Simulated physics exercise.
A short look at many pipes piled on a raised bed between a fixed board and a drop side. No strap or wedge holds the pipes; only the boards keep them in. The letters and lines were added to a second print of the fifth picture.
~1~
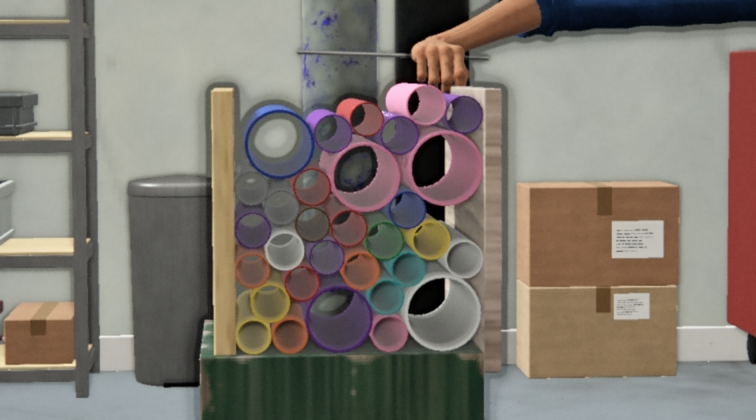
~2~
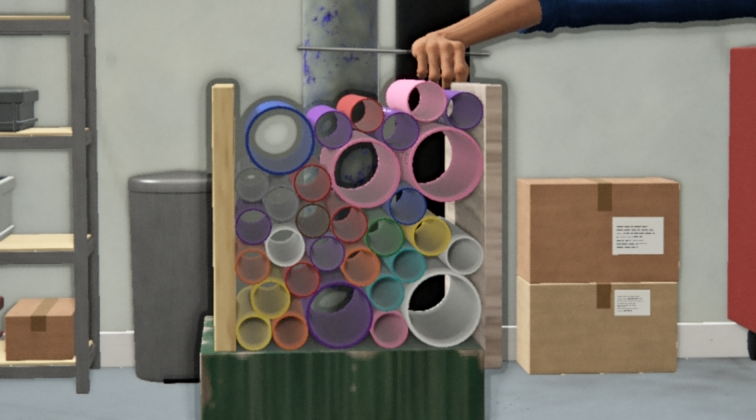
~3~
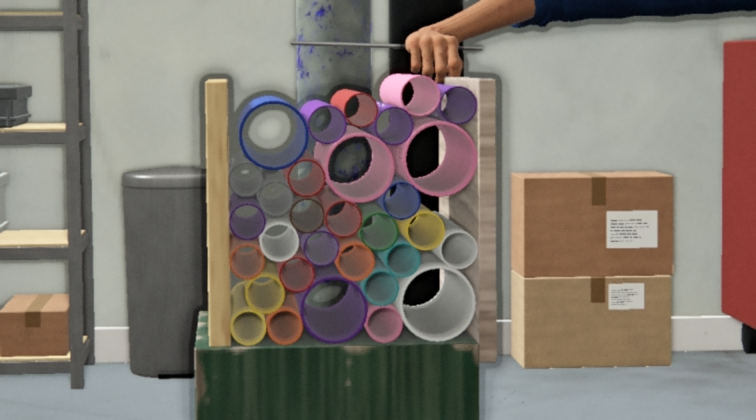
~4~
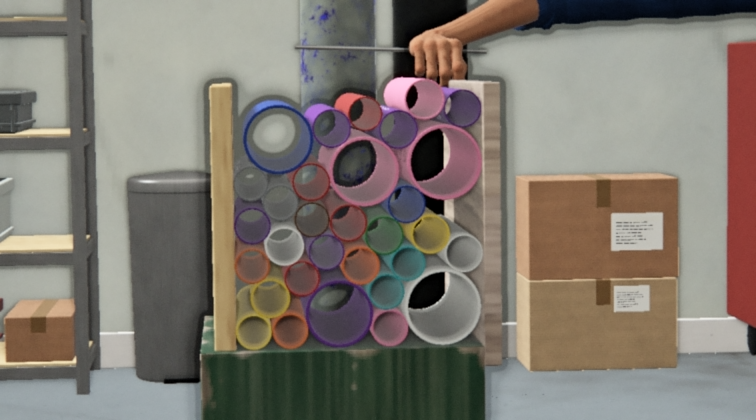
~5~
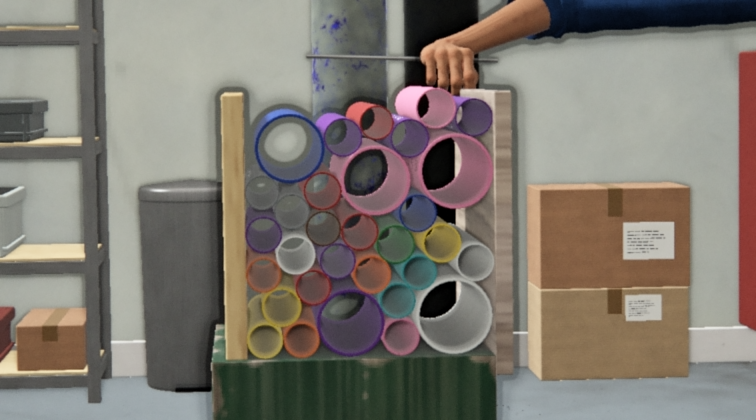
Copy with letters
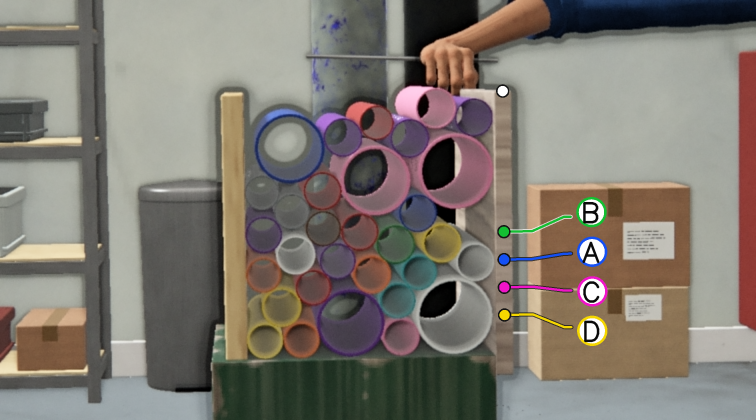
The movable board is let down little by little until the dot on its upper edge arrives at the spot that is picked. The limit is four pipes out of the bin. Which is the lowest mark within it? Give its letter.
It can be let down to B.
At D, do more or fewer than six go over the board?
More than six.
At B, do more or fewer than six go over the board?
It loses fewer than six.
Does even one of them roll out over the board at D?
Yes, at D.
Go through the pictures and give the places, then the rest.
The first picture shows a yellow pipe (271, 303); a white pipe (464, 259); a green pipe (385, 241).
The second picture shows a green pipe (385, 237); a pink pipe (446, 165).
The third picture shows a blue pipe (274, 135); a pink pipe (420, 96).
The fourth picture shows side board (470, 211); a yellow pipe (254, 332).
The fifth picture shows a yellow pipe (282, 308); a white pipe (475, 262); a green pipe (396, 244).
On the marked copy, A at (504, 259); B at (504, 232); C at (505, 288); D at (505, 315); the white dot at (503, 91).
Taking B. A third of the way, top of the board (493, 156).
Two thirds of the way, top of the board (494, 228).
When it is over, top of the board (494, 231), one out over the board.
As for the rest, A five out over the board; C more than four out over the board; D more than four out over the board.
